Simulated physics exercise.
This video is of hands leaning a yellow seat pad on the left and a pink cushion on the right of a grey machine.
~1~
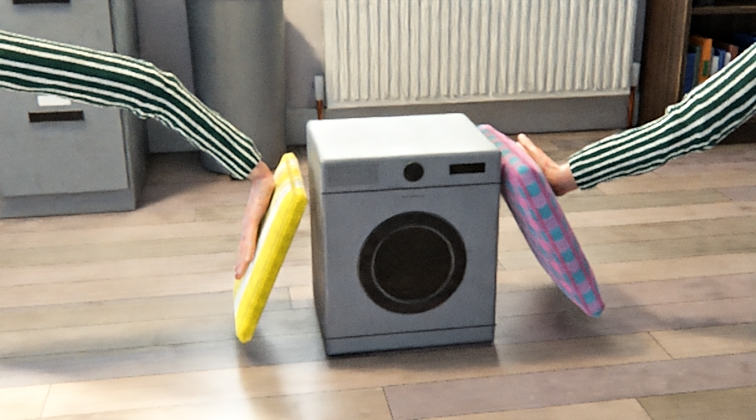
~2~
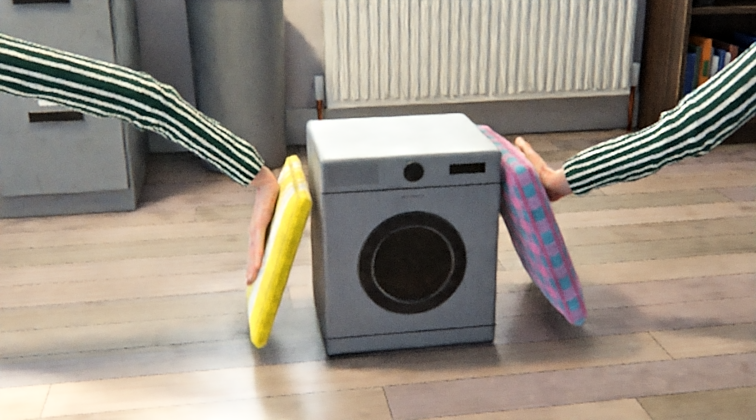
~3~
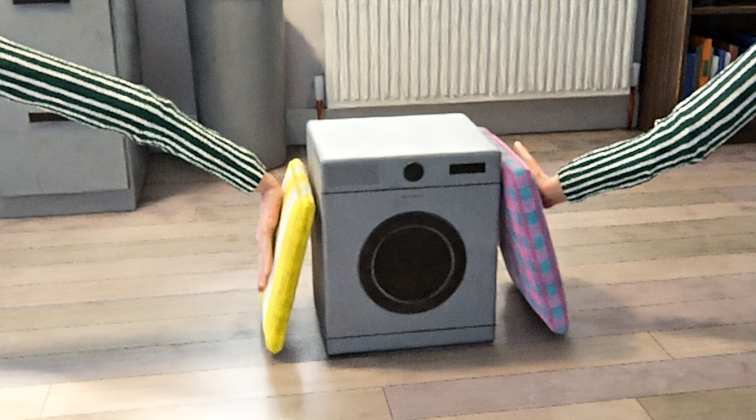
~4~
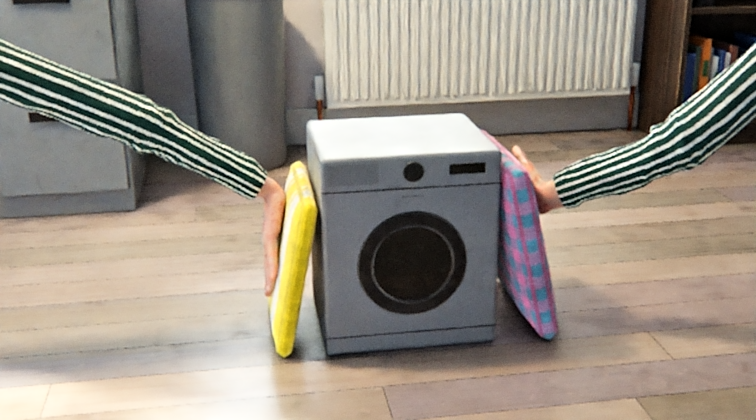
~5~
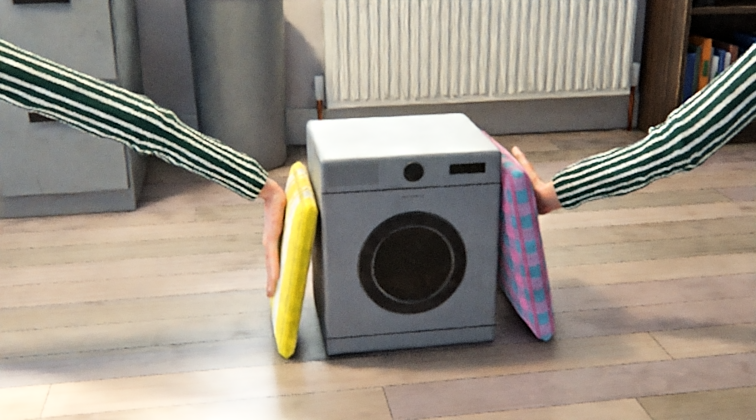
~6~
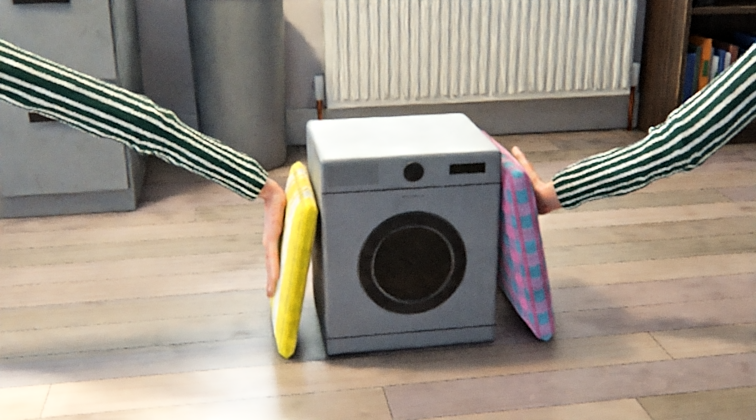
Two hands in striped sleeves pushed a yellow pad on the left and a pink checked cushion on the right closer against a small grey machine until both leaned almost upright, then stayed still.
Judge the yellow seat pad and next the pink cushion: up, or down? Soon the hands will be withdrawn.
Verdict - yellow seat pad: Up; pink cushion: Up.
Then, 0.28 s after the last picture, seat pad leaning near (293, 256); cushion leaning near (509, 232).
At rest, seat pad leaning near (293, 257); cushion leaning near (509, 232). The yellow seat pad keeps leaning and the pink cushion holds its lean.
